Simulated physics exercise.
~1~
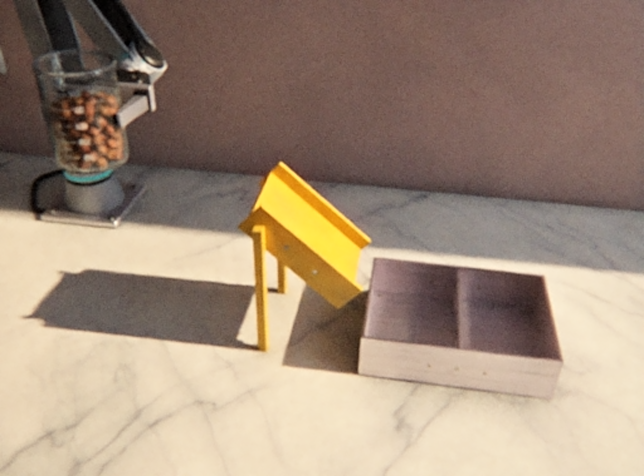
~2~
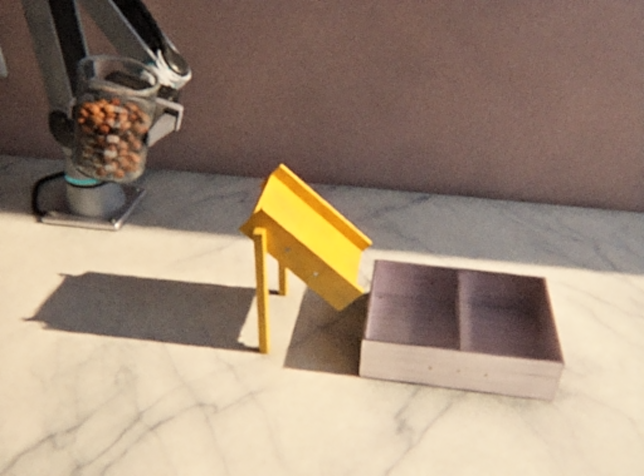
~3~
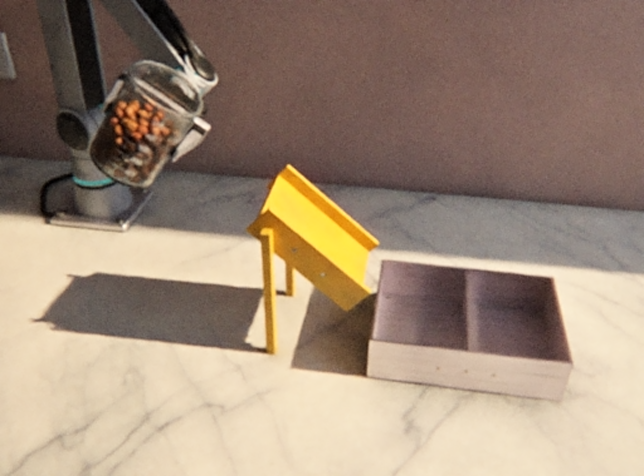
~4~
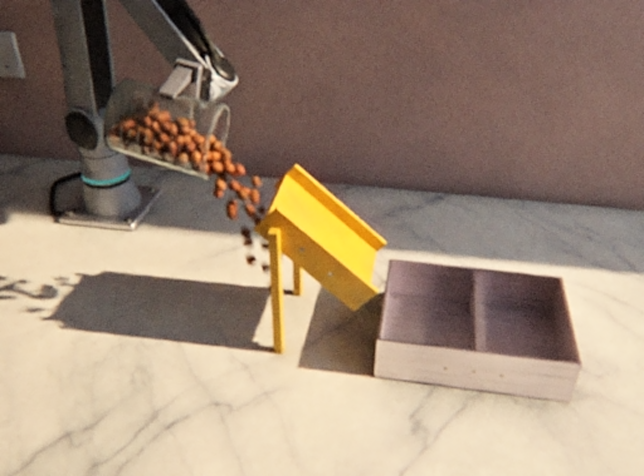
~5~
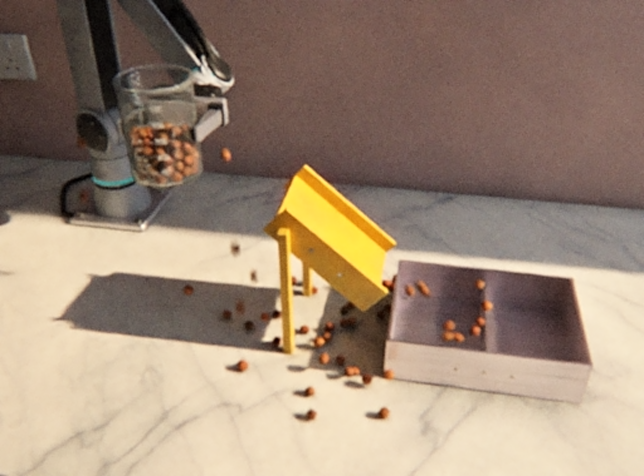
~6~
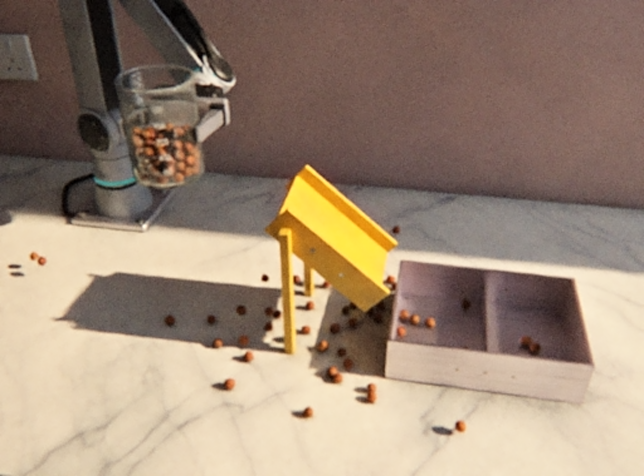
In this clip, a robot arm tips a clear cup of hazelnuts toward a yellow chute, spilling some before turning the cup upright again, still partly full; many spilled nuts end up scattered on the marble table, with a few in both parts of the divided box.
